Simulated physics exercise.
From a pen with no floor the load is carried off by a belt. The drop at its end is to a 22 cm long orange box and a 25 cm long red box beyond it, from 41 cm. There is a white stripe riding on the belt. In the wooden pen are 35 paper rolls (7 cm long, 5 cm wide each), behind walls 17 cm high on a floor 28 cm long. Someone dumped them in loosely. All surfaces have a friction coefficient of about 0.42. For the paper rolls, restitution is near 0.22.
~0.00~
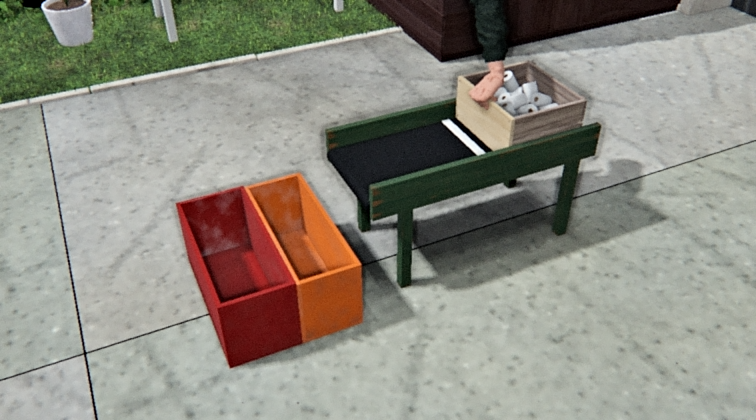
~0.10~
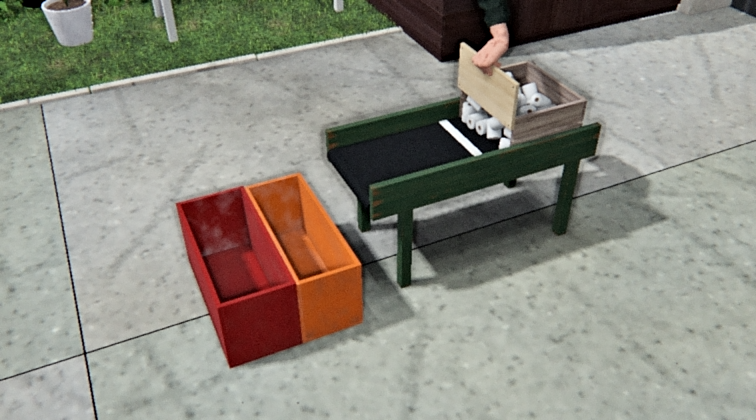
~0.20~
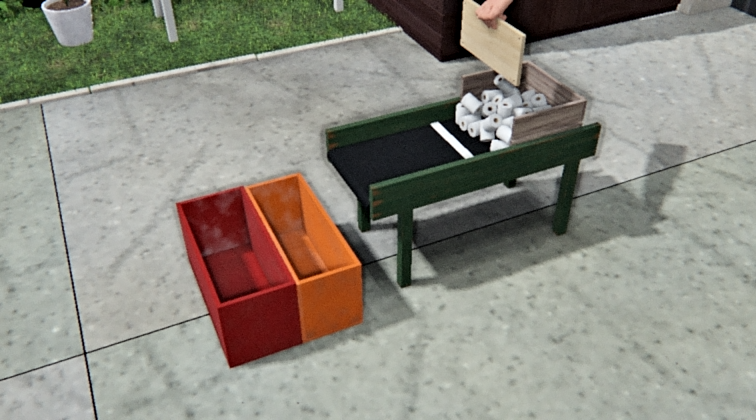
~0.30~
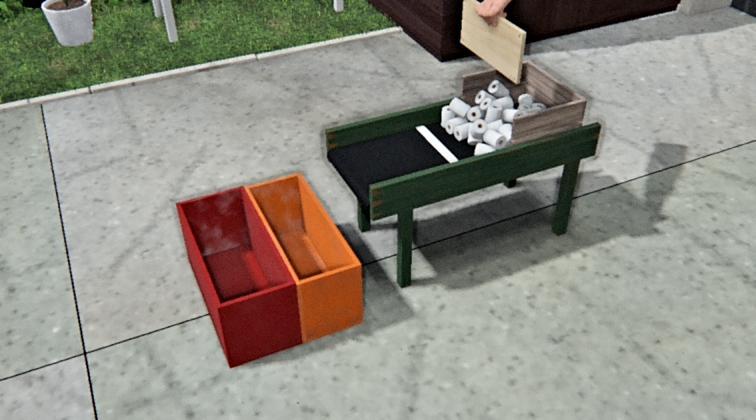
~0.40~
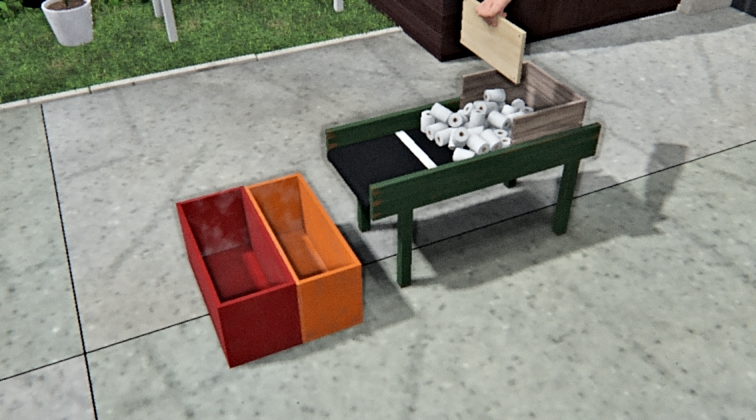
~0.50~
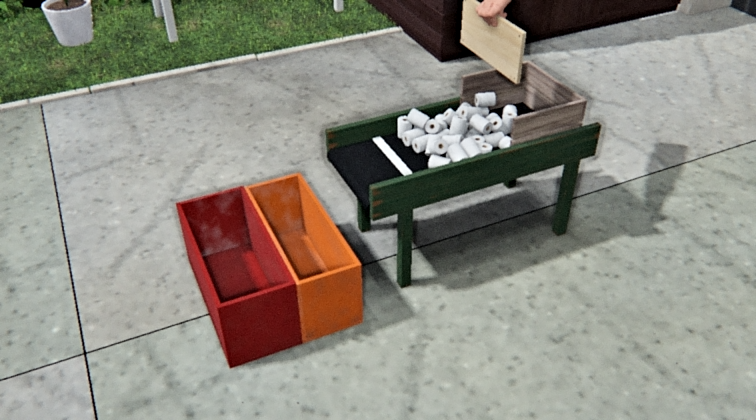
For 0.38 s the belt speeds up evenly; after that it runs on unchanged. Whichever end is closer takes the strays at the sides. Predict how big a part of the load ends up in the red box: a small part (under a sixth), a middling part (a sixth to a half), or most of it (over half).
A small part.
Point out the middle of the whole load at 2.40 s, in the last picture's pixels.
Roughly at pixel (304, 277).
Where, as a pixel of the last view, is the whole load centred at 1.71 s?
Estimated centre in the last picture: (305, 275).
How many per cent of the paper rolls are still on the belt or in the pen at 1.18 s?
Estimate: Close to 10 per cent.
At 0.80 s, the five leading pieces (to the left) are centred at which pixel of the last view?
Their mean place is near (347, 166).
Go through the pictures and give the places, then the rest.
In the first picture (we follow the rim corner now nearest the camera), wooden pen at (514, 118); red box at (221, 305); belt has run 0 cm; nothing out yet.
In the second picture, wooden pen at (514, 118); belt has run 1 cm.
In the third picture, wooden pen at (514, 118); belt has run 5 cm.
In the fourth picture, wooden pen at (514, 118); belt has run 11 cm; 8 out, the lowest roll at (486, 152).
In the fifth picture, wooden pen at (514, 118); belt has run 19 cm; 17 out.
In the sixth picture, wooden pen at (514, 118); red box at (221, 305); belt has run 29 cm; 24 out, the lowest roll at (472, 138).
After 0.80 s, 1 still in the wooden pen, 33 on the belt and 1 in the air.
After 1.18 s, 20 in the orange box, 4 on the belt and 11 in the air.
After 1.71 s, 33 in the orange box, 1 on the belt and 1 in the air.
Outcome (at 2.40 s), 35 in the orange box. Asked share, 0 of 35, 0 per cent.
